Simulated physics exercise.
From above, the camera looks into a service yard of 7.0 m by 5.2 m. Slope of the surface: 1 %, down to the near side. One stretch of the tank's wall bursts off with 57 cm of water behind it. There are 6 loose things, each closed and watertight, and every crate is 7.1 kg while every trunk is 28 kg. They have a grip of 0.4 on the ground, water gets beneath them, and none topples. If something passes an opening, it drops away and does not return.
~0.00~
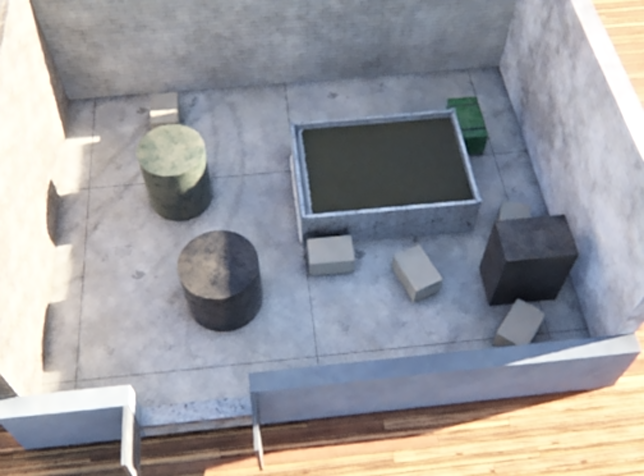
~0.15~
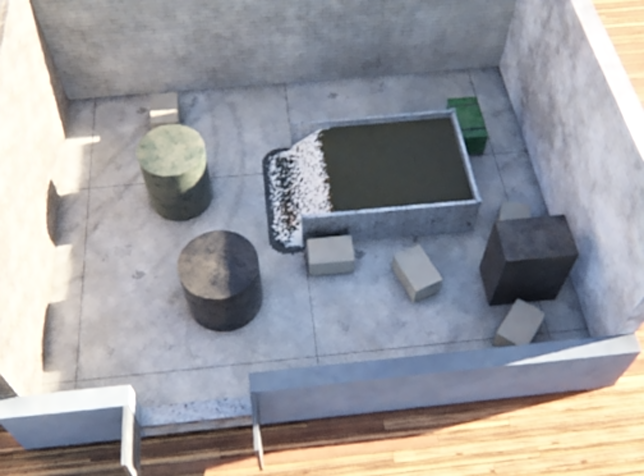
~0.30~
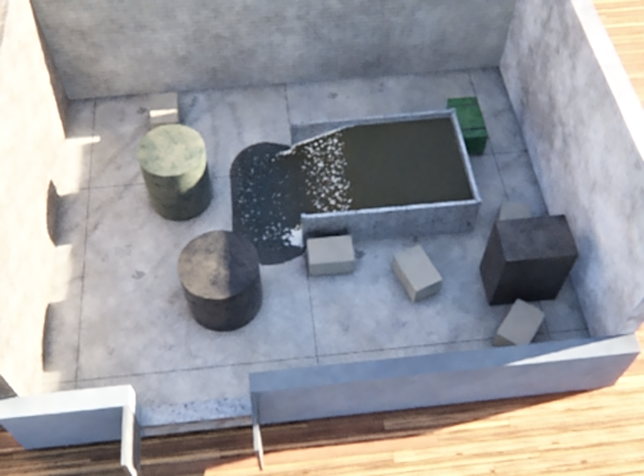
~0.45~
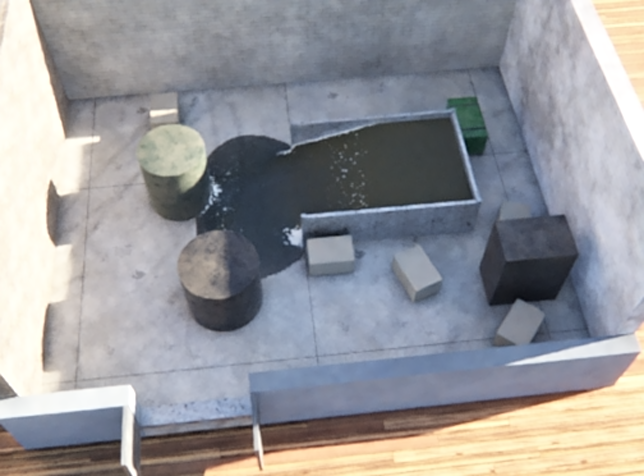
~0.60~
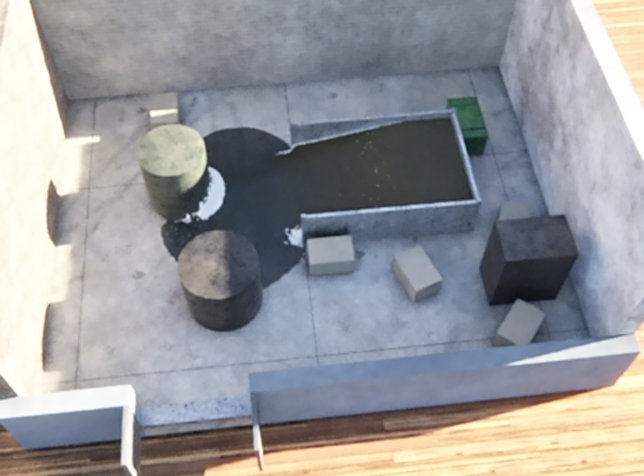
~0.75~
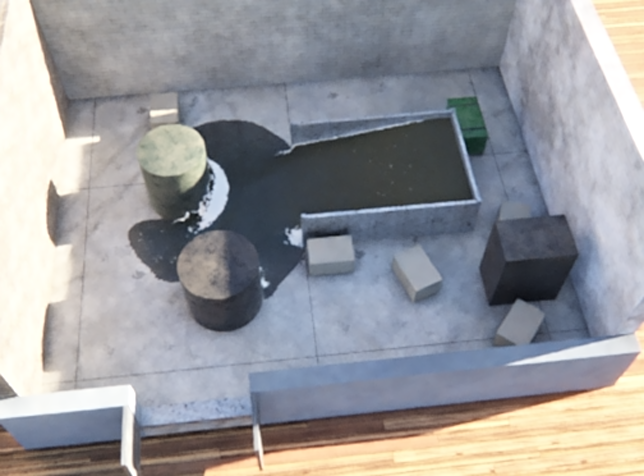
At the start, dark water fills a walled tank in a concrete yard scattered with boxes and two cylinders. The tank's left end gives way and water bursts out in white froth, then spreads leftward in a dark sheet, foaming against the greenish cylinder and flowing between both, while the boxes stay put.
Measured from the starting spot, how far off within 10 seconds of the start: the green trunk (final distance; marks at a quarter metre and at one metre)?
It scarcely budges.
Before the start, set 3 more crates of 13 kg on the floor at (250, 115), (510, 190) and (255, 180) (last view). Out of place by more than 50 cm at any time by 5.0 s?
The first one ends up beyond that, the second inside that, the third beyond that.
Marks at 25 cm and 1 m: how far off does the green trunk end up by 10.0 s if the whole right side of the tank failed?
In that scenario the green trunk would have been washed far off.
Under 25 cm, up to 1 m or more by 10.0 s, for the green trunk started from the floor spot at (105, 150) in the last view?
I'd say it lands far off.
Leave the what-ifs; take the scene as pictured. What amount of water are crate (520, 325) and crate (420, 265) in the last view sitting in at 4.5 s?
Close to 0 and 1 centimetres.
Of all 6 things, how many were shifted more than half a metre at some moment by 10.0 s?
That comes to 4.
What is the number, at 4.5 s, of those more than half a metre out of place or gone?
I make it 1.
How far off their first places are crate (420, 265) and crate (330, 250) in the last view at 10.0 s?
In turn: 50 cm, 80 cm.
After 2.0 s the green trunk is near (468, 117), 0.0 m from its start, aground; 0 of 6 are out; 1 afloat.
After 4.5 s the green trunk is near (468, 117), 0.0 m from its start, aground; 0 of 6 are out; 1 afloat.
After 7.0 s the green trunk is near (468, 117), 0.0 m from its start, aground; 0 of 6 are out; 2 afloat.
After 10.0 s the green trunk is near (468, 117), 0.0 m from its start, aground; 0 of 6 are out; 5 afloat.
